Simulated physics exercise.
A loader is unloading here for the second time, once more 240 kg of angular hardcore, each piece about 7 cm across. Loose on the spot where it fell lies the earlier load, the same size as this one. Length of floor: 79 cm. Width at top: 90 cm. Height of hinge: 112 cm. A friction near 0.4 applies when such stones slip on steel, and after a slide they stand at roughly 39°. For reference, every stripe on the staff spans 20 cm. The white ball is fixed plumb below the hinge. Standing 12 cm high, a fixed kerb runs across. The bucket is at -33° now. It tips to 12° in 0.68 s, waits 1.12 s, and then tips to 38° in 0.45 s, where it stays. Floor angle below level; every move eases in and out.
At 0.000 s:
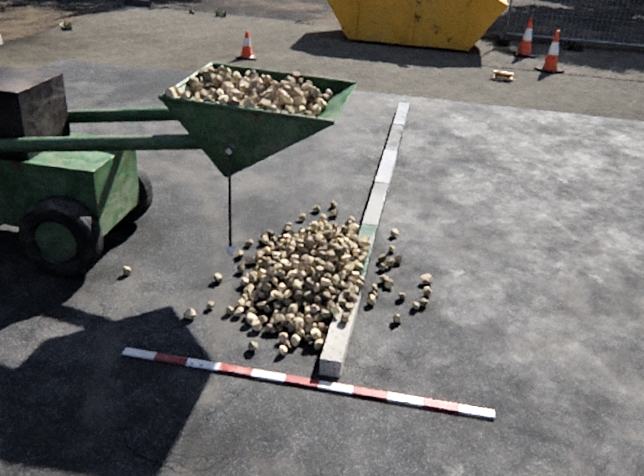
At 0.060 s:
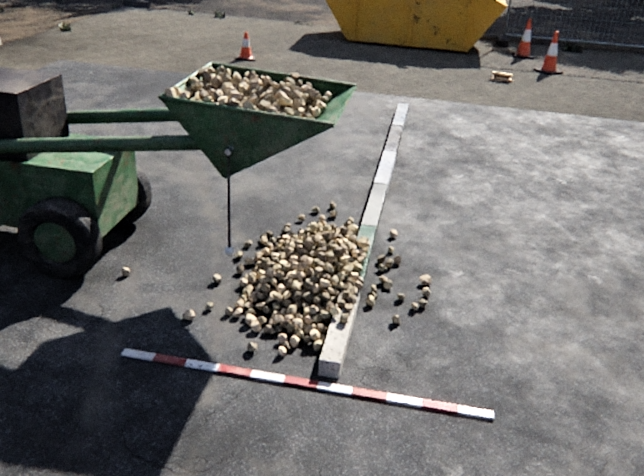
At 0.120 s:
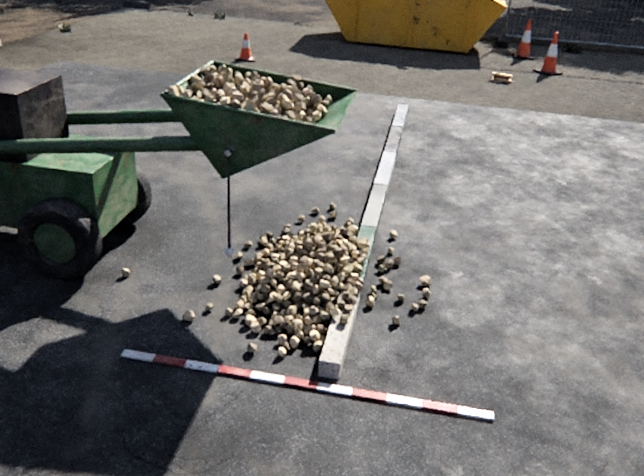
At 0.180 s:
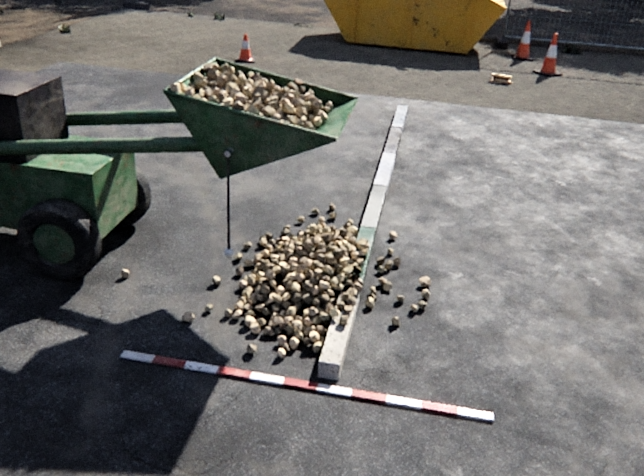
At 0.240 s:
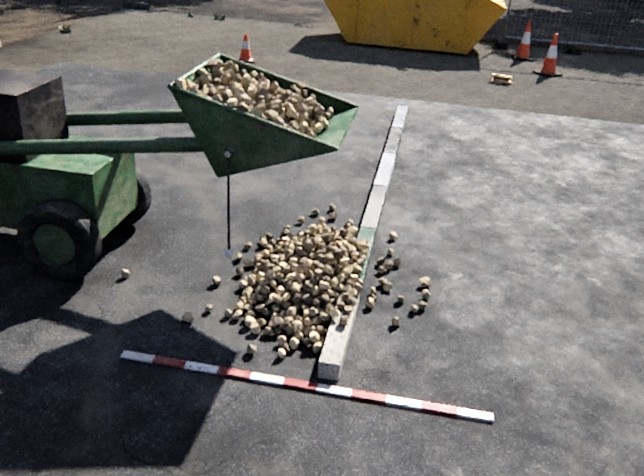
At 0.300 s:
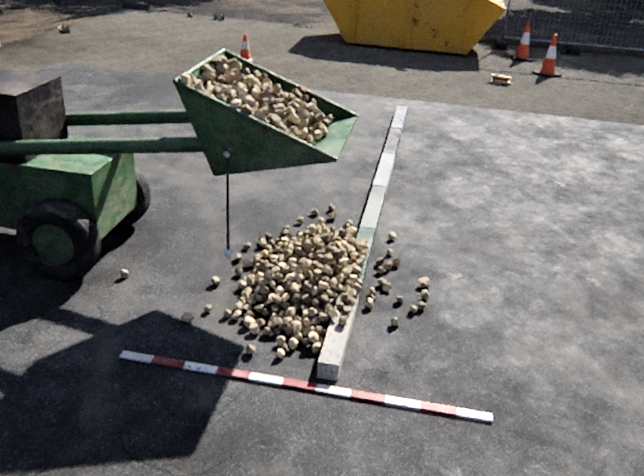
On sunlit tarmac, a green loader's bucket full of stones tilts gradually downward to the right.
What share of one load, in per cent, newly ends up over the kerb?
64 %.
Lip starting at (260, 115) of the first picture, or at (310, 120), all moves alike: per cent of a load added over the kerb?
I'd expect near 0 per cent first and near 30 per cent next.
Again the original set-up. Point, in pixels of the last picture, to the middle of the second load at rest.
Middle: Approx. (376, 280) px.
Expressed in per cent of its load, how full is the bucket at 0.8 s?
About 100 percent is still in there.
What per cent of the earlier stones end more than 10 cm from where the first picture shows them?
0 per cent.
After 0.5 s the floor is at 5°; in per cent of one load, 100 in the bucket, 97 on this side of the kerb, 3 over the kerb; the foremost stones are at (408, 294).
After 0.8 s the floor is at 12°; in per cent of one load, 100 in the bucket, 97 on this side of the kerb, 3 over the kerb; the foremost stones are at (408, 294).
After 2.7 s the floor is at 38°; in per cent of one load, 25 in the bucket, 155 on this side of the kerb, 20 over the kerb; the foremost stones are at (434, 290).
After 5.1 s the floor is at 38°; in per cent of one load, 0 in the bucket, 133 on this side of the kerb, 67 over the kerb; the foremost stones are at (498, 302). Net gain over the kerb, 64.
